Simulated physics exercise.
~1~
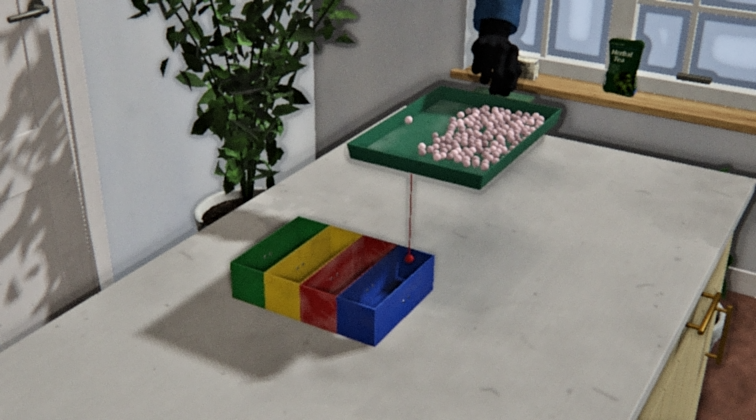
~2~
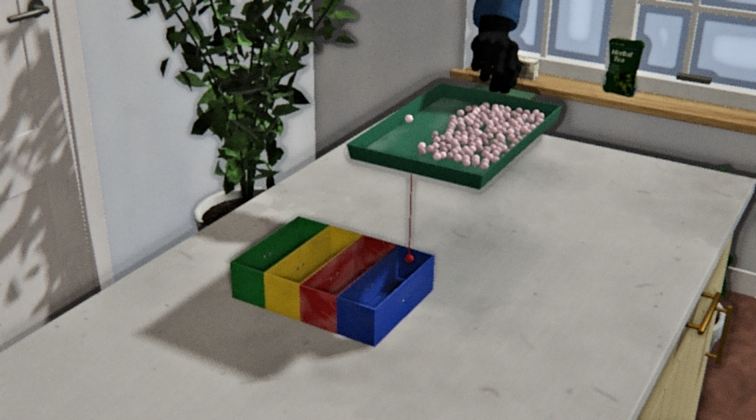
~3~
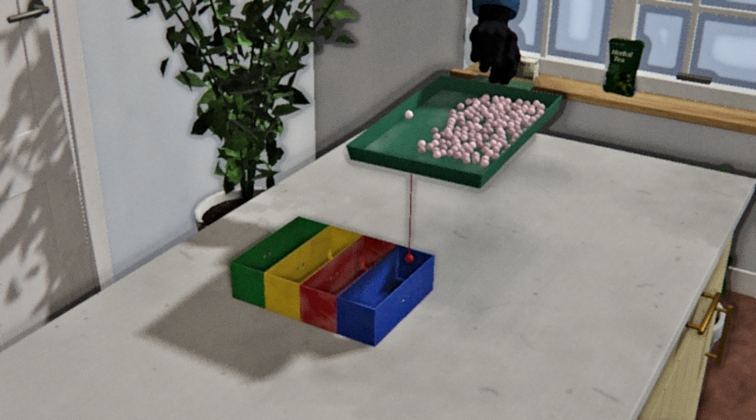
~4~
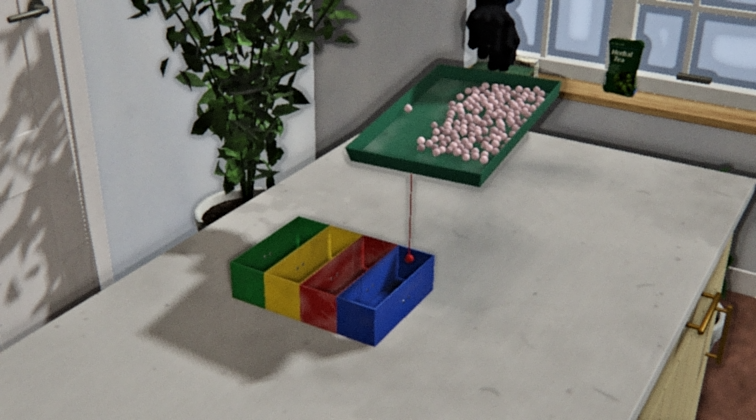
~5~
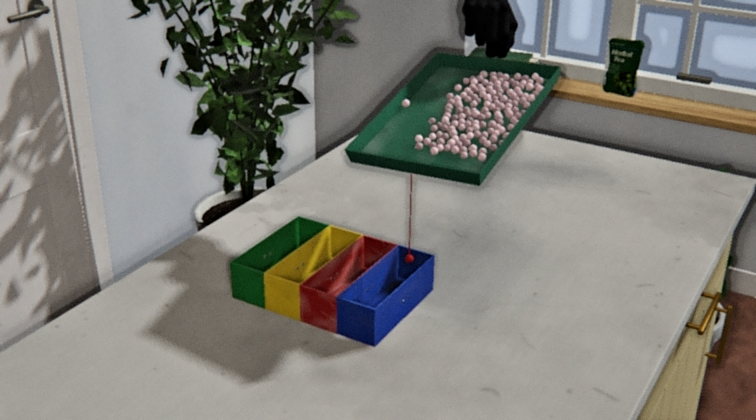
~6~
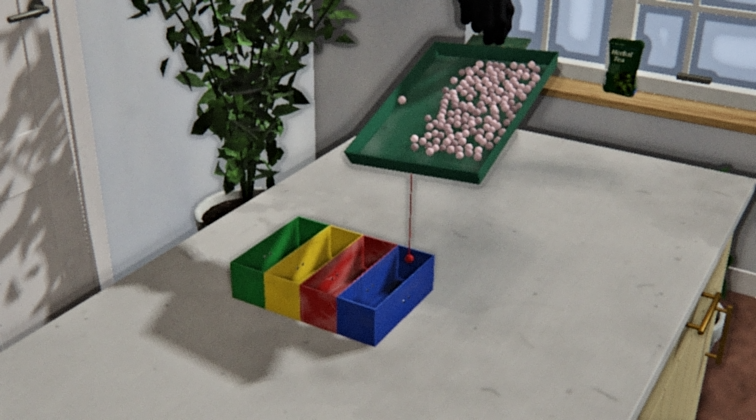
A dark gloved hand gradually tilts a green tray of pale pink beads above colourful bins.
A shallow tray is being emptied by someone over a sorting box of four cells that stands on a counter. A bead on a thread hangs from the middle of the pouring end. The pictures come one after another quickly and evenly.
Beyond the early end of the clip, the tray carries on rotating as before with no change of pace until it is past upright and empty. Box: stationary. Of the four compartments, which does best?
The red one does best.
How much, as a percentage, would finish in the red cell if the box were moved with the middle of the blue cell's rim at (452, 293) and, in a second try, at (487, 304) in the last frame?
You'd get 10 in a hundred the first time and 0 in a hundred the second.
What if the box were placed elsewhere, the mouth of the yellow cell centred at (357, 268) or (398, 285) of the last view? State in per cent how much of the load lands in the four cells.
Around 100 per cent for the first position, around 50 per cent for the second.
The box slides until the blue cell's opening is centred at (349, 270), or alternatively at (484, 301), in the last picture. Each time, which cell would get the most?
Blue first, the green cell second.
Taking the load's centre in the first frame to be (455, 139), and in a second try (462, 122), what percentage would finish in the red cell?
Roughly 50 per cent, then 60 per cent.
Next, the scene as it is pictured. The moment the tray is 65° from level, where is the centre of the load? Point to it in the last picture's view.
The load is centred near (380, 157).
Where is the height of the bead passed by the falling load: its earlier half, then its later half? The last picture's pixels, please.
First part (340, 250), rest (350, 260).
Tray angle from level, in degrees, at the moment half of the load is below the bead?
About 105 degrees.
Soon after the last picture, tray tipped steeply; most on the tray; a small part in the red cell; a stray few in the yellow cell; a stray few in the blue cell; a small part falling or outside the box.
A little later, tray tipped past a quarter turn; about a quarter on the tray; about a third in the red cell; a small part in the yellow cell; a small part in the blue cell; about a third falling or outside the box.
Later still, tray tipped past a quarter turn; about half in the red cell; about a quarter in the blue cell; a small part in the yellow cell; a small part falling or outside the box.
By the end, tray tipped past a quarter turn; about half in the red cell; about a quarter in the blue cell; a small part in the yellow cell; none in the green cell; a small part outside the box.
